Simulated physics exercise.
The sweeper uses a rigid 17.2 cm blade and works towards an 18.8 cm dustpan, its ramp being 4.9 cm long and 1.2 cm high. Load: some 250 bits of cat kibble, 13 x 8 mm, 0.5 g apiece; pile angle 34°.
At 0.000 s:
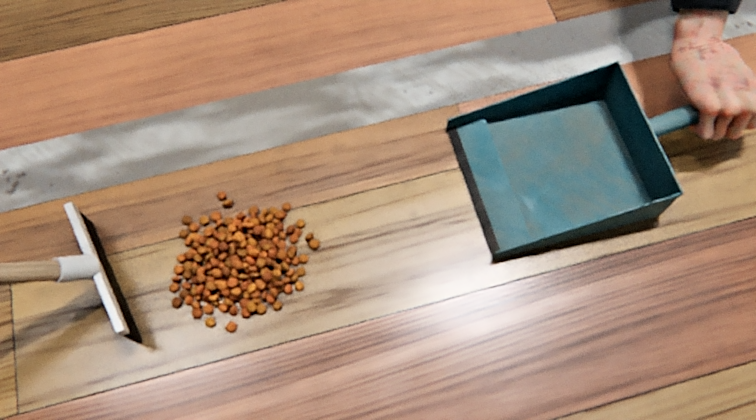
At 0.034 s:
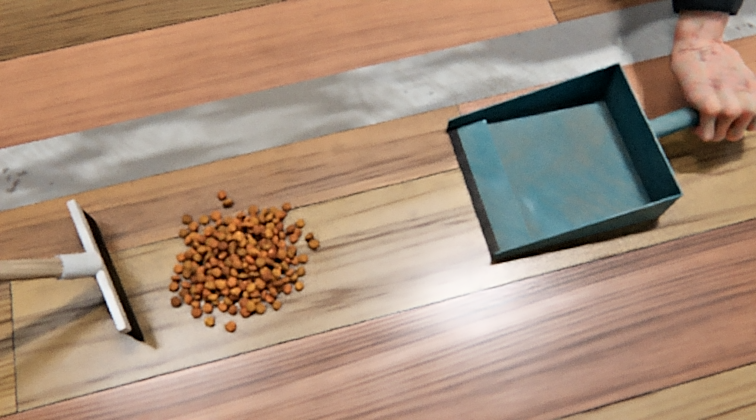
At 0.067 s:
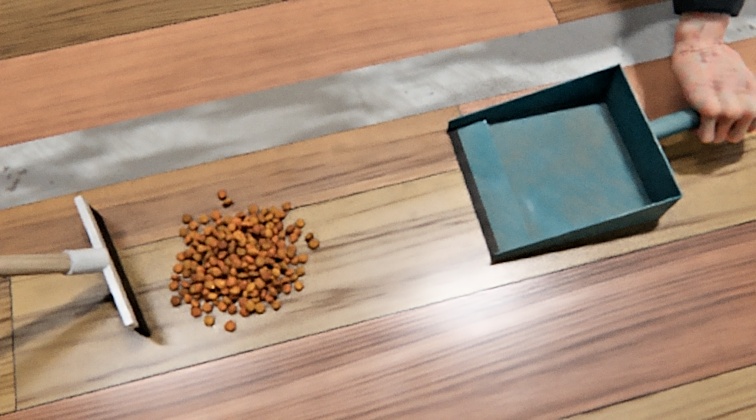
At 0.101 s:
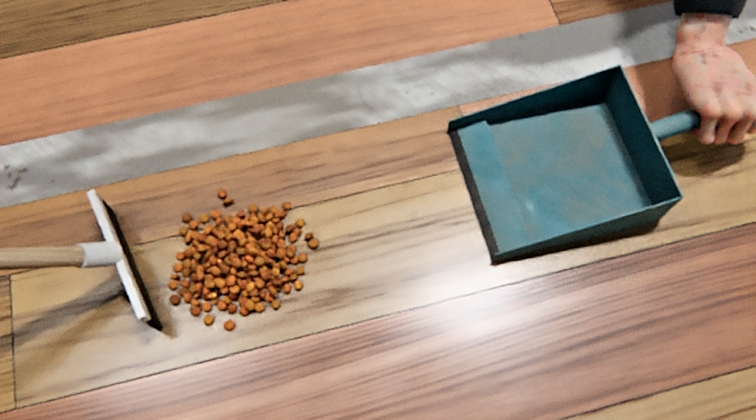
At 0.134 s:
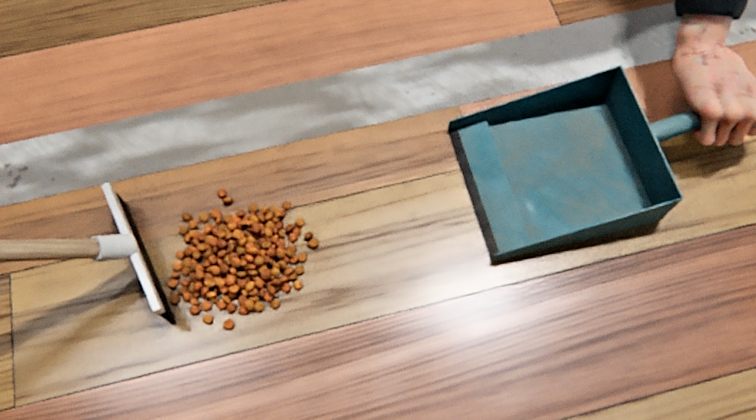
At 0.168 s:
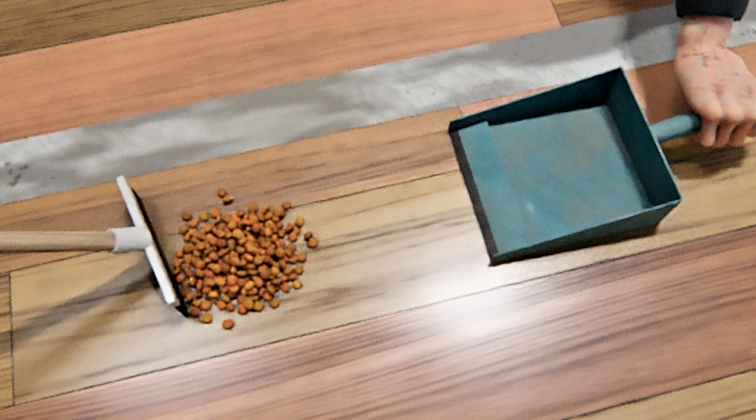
In this clip, a squeegee-like blade on a wooden handle slides a short way right across a wooden floor and meets the left edge of a pile of brown kibble, while a hand at the right holds a teal dustpan.
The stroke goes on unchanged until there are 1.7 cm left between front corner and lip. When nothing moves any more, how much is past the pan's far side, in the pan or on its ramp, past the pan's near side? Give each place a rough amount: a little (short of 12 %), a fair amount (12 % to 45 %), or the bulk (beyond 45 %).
Far side: A fair amount; pan: A fair amount; near side: A little.
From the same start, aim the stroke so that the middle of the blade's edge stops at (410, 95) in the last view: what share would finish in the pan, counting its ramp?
Close to 0 in a hundred.
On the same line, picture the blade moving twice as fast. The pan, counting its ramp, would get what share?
I'd put it at close to 30 per cent.
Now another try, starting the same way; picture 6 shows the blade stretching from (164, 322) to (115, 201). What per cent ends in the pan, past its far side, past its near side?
You'd see pan at 5, far at 0 and near at 15.
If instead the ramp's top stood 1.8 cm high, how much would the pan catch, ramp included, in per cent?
That would give something like 20 per cent.
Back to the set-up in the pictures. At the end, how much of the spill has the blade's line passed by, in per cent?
I'd say close to 30 per cent.
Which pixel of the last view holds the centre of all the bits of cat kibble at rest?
My guess is close to (449, 164).
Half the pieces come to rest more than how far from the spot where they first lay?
That distance is close to 30 cm.
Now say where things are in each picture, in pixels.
In the first picture, blade from (123, 331) to (73, 210), moved 0.0 cm, 0 of the pieces shifted so far; middle of the pieces at (240, 259); pan at (564, 167).
In the second picture, blade from (125, 328) to (75, 207), moved 0.3 cm, 0 of the pieces shifted so far; middle of the pieces at (240, 258).
In the third picture, blade from (132, 324) to (83, 203), moved 1.2 cm, 0 of the pieces shifted so far; middle of the pieces at (239, 258).
In the fourth picture, blade from (144, 317) to (95, 197), moved 2.7 cm, 0 of the pieces shifted so far; middle of the pieces at (239, 257).
In the fifth picture, blade from (159, 310) to (110, 190), moved 4.4 cm, 0 of the pieces shifted so far; middle of the pieces at (239, 256).
In the sixth picture, blade from (174, 302) to (124, 184), moved 6.2 cm, 17 of the pieces shifted so far; middle of the pieces at (238, 256); pan at (565, 172). The blade's pace is about 0.52 m/s, heading 10 degrees away from the viewer's side.
Then, at 0.50 s, middle of the blade 22 cm from the lip; 0 % over the lip, far side 5 %, near side 5 %.
After 0.72 s, middle of the blade 11 cm from the lip; 0 % over the lip, far side 15 %, near side 5 %.
After 1.05 s, middle of the blade 4 cm from the lip; 20 % over the lip, far side 20 %, near side 5 %.
At rest (1.4 s), far side 20 %, pan 20 %, near side 5 %, in front of the lip or behind the blade 50 %.
